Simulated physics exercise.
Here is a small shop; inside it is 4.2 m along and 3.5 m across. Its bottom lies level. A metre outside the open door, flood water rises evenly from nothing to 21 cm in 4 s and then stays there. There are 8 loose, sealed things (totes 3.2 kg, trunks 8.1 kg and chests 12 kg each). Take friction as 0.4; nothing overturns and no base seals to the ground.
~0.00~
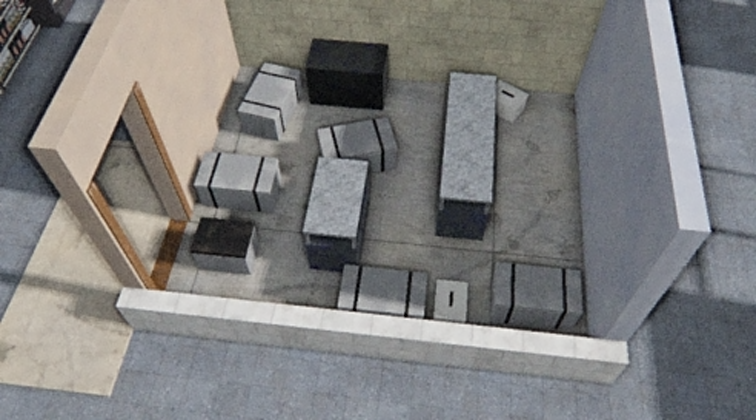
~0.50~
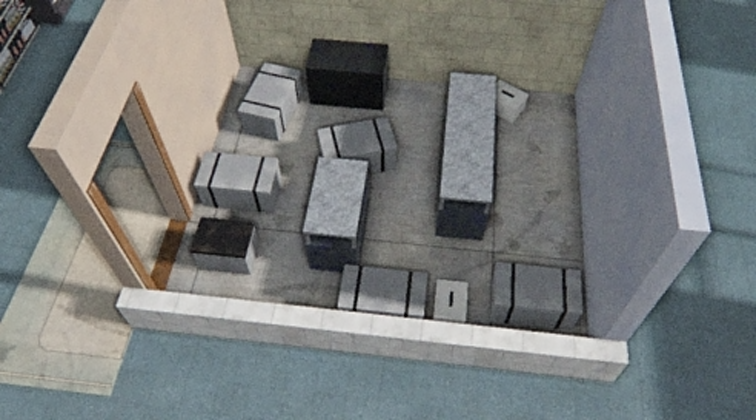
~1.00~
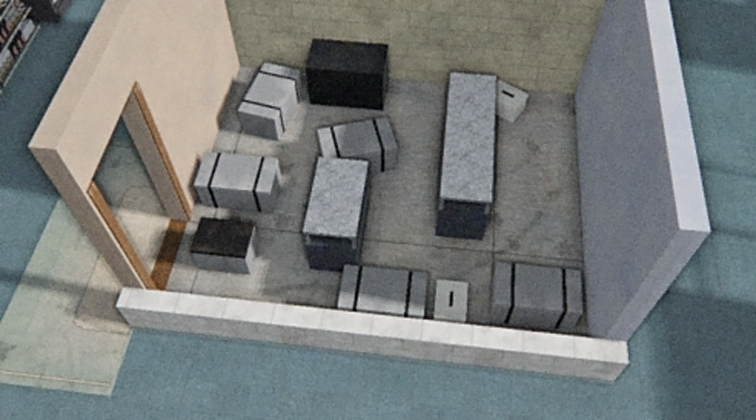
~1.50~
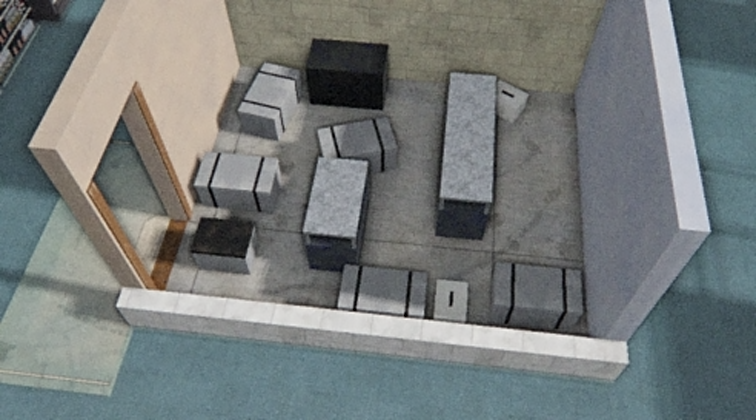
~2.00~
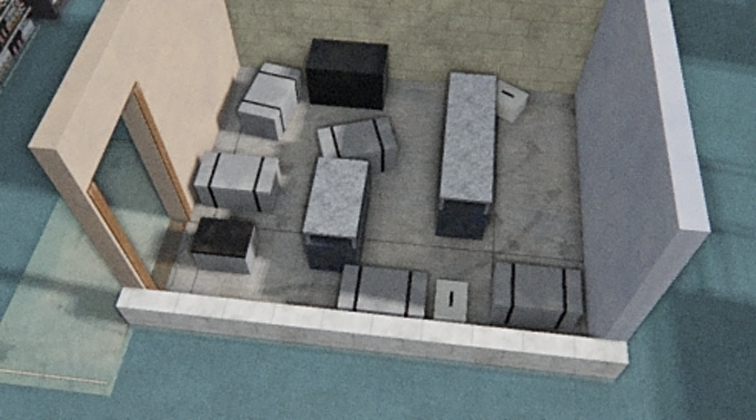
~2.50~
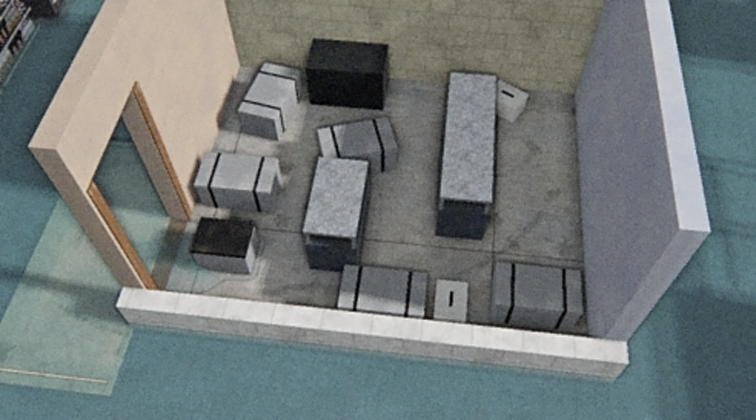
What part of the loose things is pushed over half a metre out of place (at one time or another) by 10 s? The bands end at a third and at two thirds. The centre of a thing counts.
That comes to two thirds or more.
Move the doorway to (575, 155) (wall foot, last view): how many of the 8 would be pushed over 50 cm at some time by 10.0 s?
Then 4.
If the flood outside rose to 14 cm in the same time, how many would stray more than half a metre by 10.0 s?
Then 6.
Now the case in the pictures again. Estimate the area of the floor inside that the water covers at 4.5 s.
Roughly 4.5 m2.
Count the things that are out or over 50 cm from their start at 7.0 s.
5 of them.
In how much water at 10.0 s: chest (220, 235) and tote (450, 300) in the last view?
About 8 and 6 cm.
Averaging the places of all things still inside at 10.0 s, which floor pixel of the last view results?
Around (391, 141).
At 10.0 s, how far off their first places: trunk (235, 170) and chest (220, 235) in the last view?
In that order: 60 cm, 200 cm.
After 3.5 s 0 of 8 are over 50 cm from their spots; 0 afloat.
After 4.5 s 1 of 8 are over 50 cm from their spots; 0 afloat.
After 7.0 s 5 of 8 are over 50 cm from their spots; 4 afloat.
After 10.0 s 7 of 8 are over 50 cm from their spots, and 7 have been at some point; 8 afloat.
